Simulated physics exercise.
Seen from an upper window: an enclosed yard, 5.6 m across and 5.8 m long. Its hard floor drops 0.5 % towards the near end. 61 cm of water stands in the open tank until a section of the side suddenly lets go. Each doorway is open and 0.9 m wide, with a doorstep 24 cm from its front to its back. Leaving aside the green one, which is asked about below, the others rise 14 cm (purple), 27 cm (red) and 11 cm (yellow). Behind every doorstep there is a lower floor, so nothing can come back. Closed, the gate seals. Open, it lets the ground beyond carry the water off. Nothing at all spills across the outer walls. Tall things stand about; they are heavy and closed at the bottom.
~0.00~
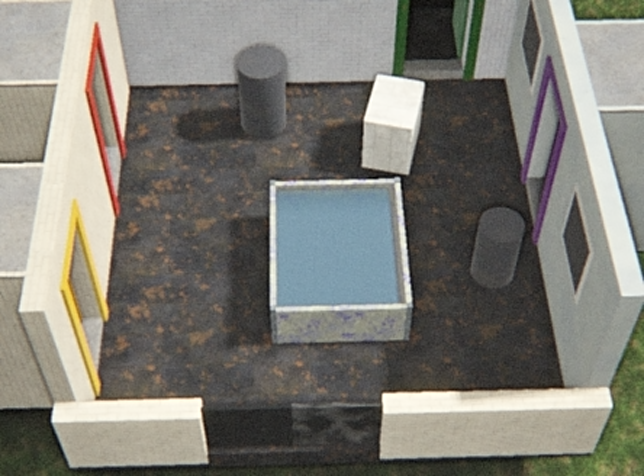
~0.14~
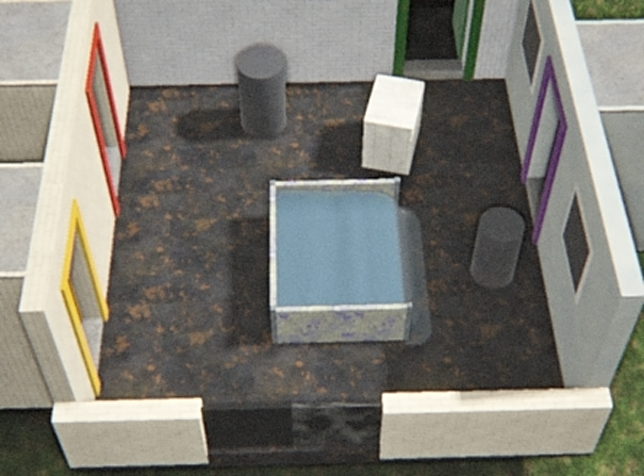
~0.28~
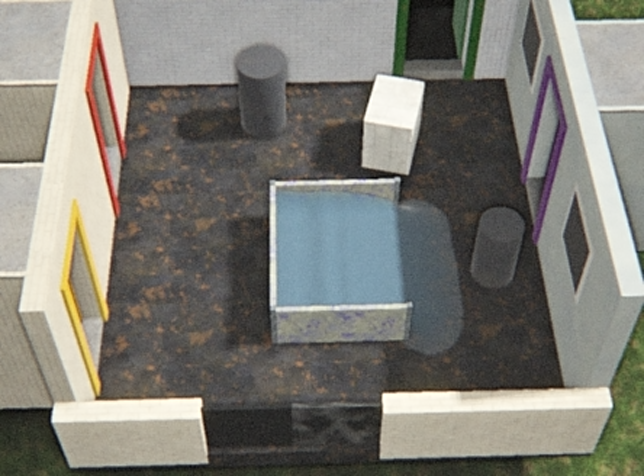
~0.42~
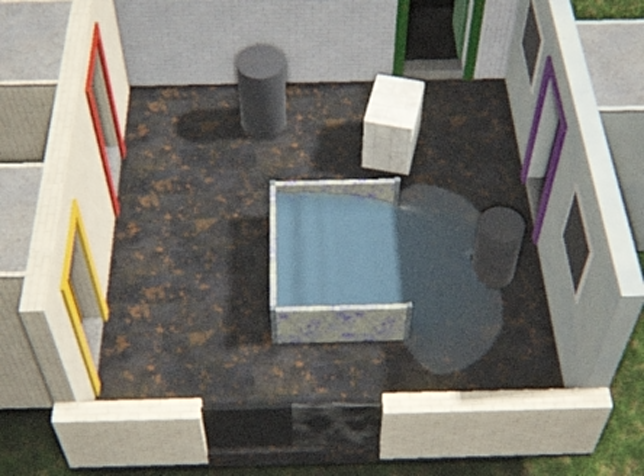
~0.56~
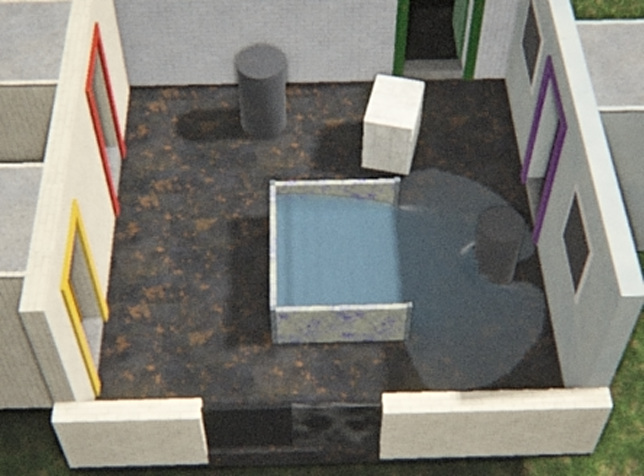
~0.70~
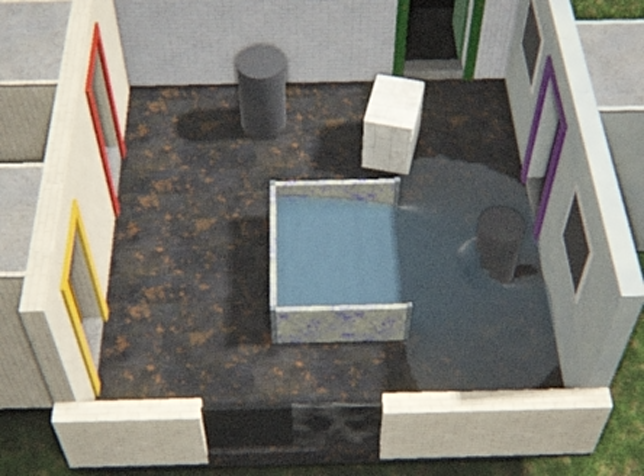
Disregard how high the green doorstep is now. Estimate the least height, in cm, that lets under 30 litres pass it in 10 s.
I would say 11 cm.
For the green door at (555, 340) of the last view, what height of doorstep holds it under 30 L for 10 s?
About 25 cm.
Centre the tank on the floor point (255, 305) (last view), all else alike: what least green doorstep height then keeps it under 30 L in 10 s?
Close to 11.5 cm would do it.
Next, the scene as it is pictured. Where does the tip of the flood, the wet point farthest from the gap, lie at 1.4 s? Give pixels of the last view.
Around pixel (512, 114).
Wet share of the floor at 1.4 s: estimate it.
Wet share: Near 25 %.
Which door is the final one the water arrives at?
It's the red one.
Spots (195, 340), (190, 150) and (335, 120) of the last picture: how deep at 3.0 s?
Taking the spots in order: About 0, 0 and 0 centimetres.
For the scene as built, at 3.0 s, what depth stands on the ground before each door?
Purple door 14 cm, red door 0 cm, green door 17 cm, yellow door 0 cm.
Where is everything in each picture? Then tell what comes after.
In the first frame, still water, 61 cm deep, in the open tank at (338, 246); the green door at (438, 28) is dry.
In the second frame, water pours out at (398, 265) and has run 0.3 m, to (423, 333); about 7 cm deep outside, 61 cm at the back.
In the third frame, water pours out at (398, 266) and has run 0.7 m, to (455, 320); about 10 cm deep outside, 61 cm at the back.
In the fourth frame, water pours out at (398, 267) and has run 1.2 m, to (495, 295); about 10 cm deep outside, 55 cm at the back.
In the fifth frame, the gap is at (398, 267), the front 1.8 m out at (538, 298); the back of the open tank holds 51 cm.
In the sixth frame, the gap is at (398, 267), the front 2.0 m out at (546, 227); the back of the open tank holds 50 cm; 1.8 m in a straight line remain to the green door at (438, 28).
After 1.4 s water covers 25 % of the floor, deepest (44 cm) near (572, 425); it has not reached the green door.
After 3.0 s water covers 45 % of the floor, deepest (26 cm) near (505, 79); 17 cm at the green door, 0 litres in over its 17 cm doorstep.
After 10.0 s water covers 100 % of the floor, deepest (9 cm) near (137, 284); 4 cm at the green door, 3 litres in over its 17 cm doorstep.
At the green door as built, the water arrived by 2.3 s and peaked near 17 cm at 3.0 s.
Run again over the same 10 s with other heights there, 41 litres in over 10 cm, 14 litres over 13.5 cm. The limit of 30 litres is kept from about 11 cm up.
